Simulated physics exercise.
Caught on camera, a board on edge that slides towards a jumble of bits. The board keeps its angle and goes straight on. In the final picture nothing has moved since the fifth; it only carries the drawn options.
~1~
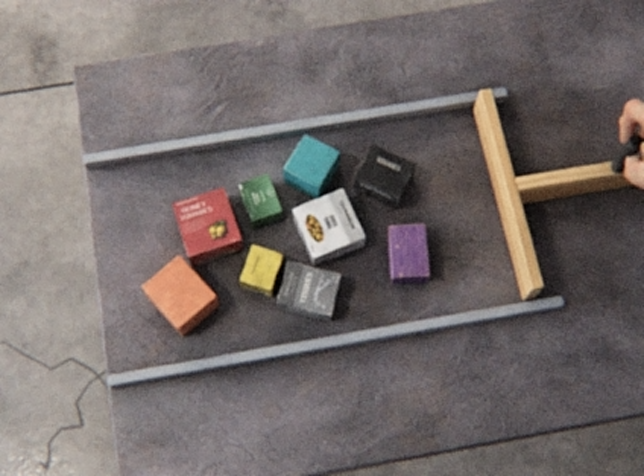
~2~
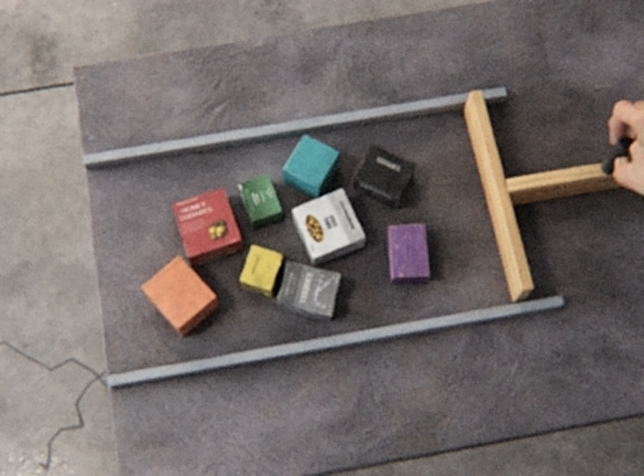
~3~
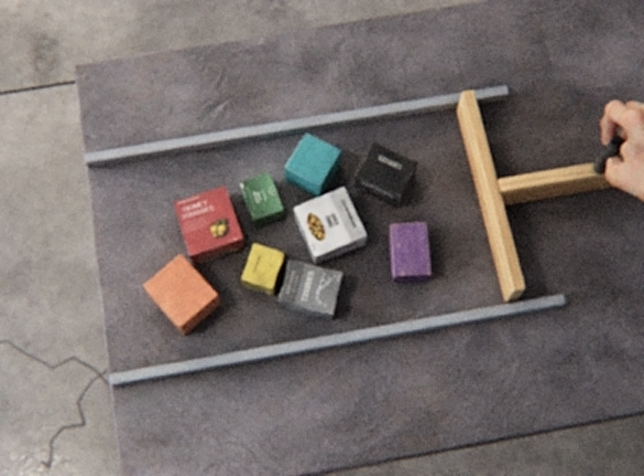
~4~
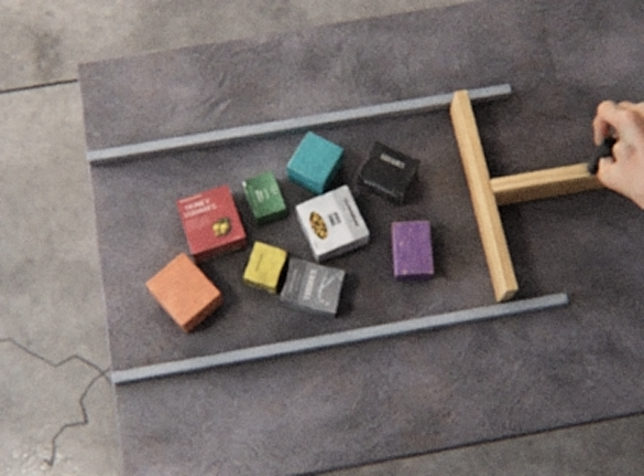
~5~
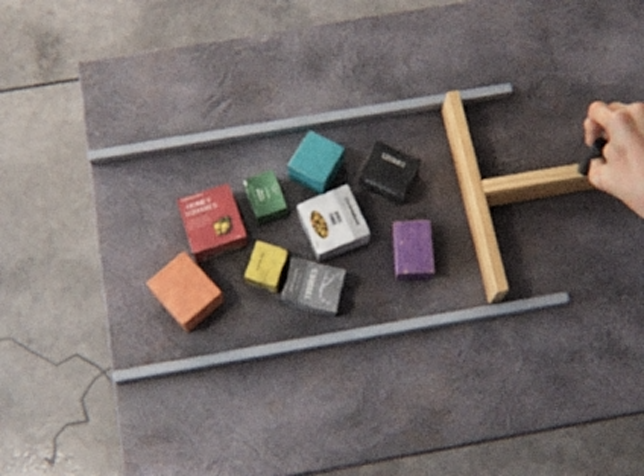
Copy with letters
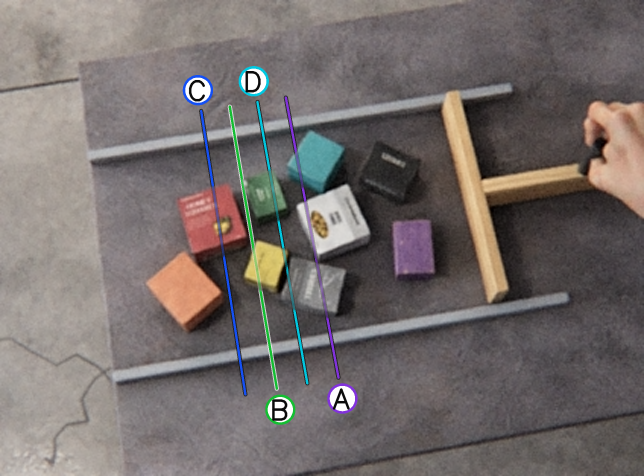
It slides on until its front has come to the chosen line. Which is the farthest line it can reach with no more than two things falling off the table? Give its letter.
It can go as far as C.
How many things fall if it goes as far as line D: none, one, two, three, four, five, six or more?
The count is none.
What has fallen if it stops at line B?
It is the orange block.
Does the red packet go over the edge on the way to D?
No.
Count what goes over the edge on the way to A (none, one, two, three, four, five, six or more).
The count is none.
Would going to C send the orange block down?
Yes.
On the marked copy, A at (311, 231); B at (252, 241); C at (222, 246); D at (281, 236).
With C. Early on, board (386, 203); turquoise block (294, 161); black box (338, 178).
Further on, board (295, 218); orange block (134, 298); red packet (158, 229).
At the end, board (224, 230); orange block over the edge; red packet over the edge; two fallen.
As for the rest, A is within the limit but short; B is within the limit but short; D is within the limit but short.
